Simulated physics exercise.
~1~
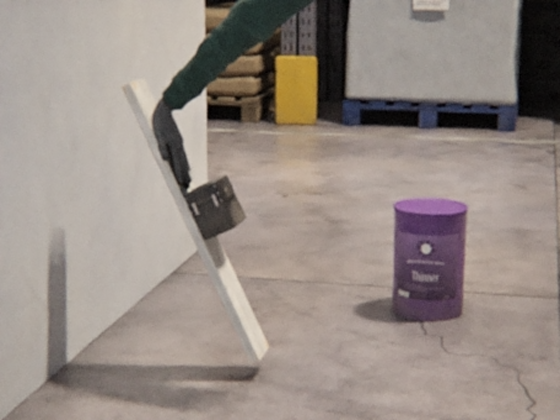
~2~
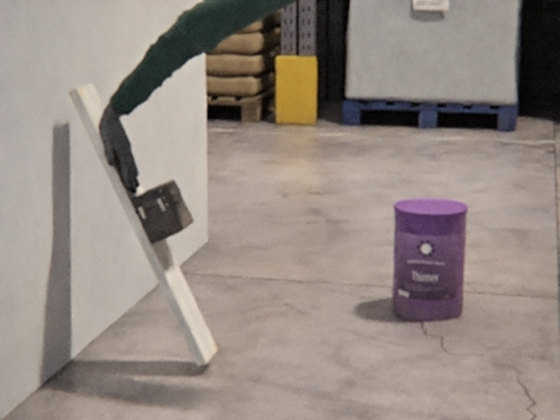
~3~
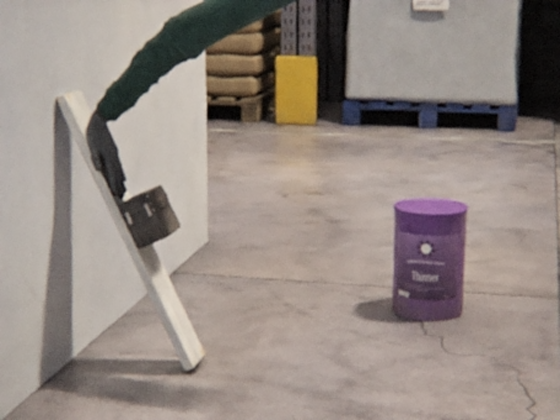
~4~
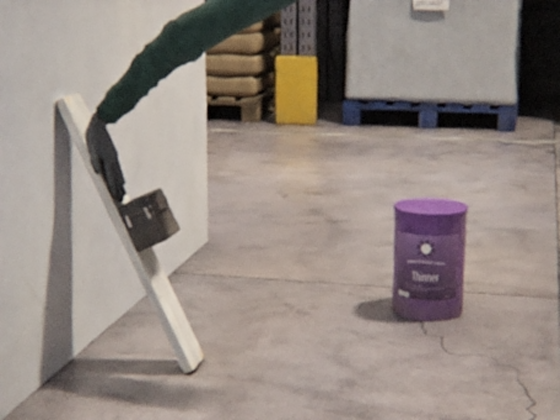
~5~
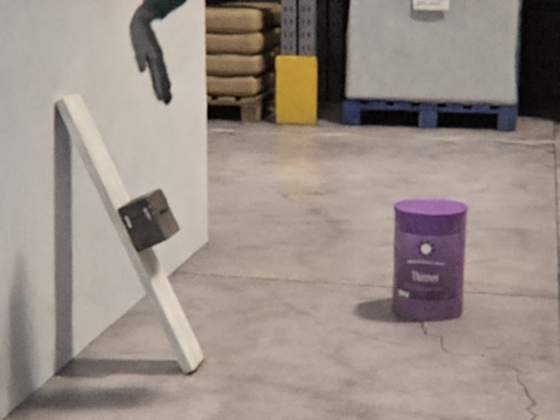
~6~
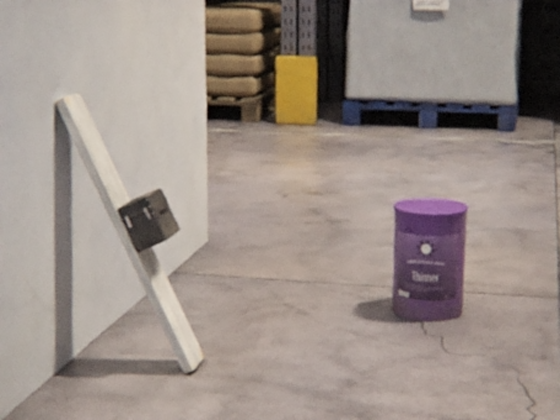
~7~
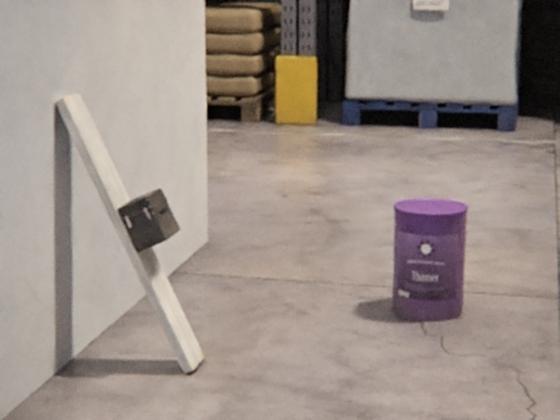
In the video, a gloved hand moves a white plank with a dark case attached leftward until it leans against a bare wall, while a purple pail stands still nearby. The hand lets go and withdraws, and the plank stays leaning in place.
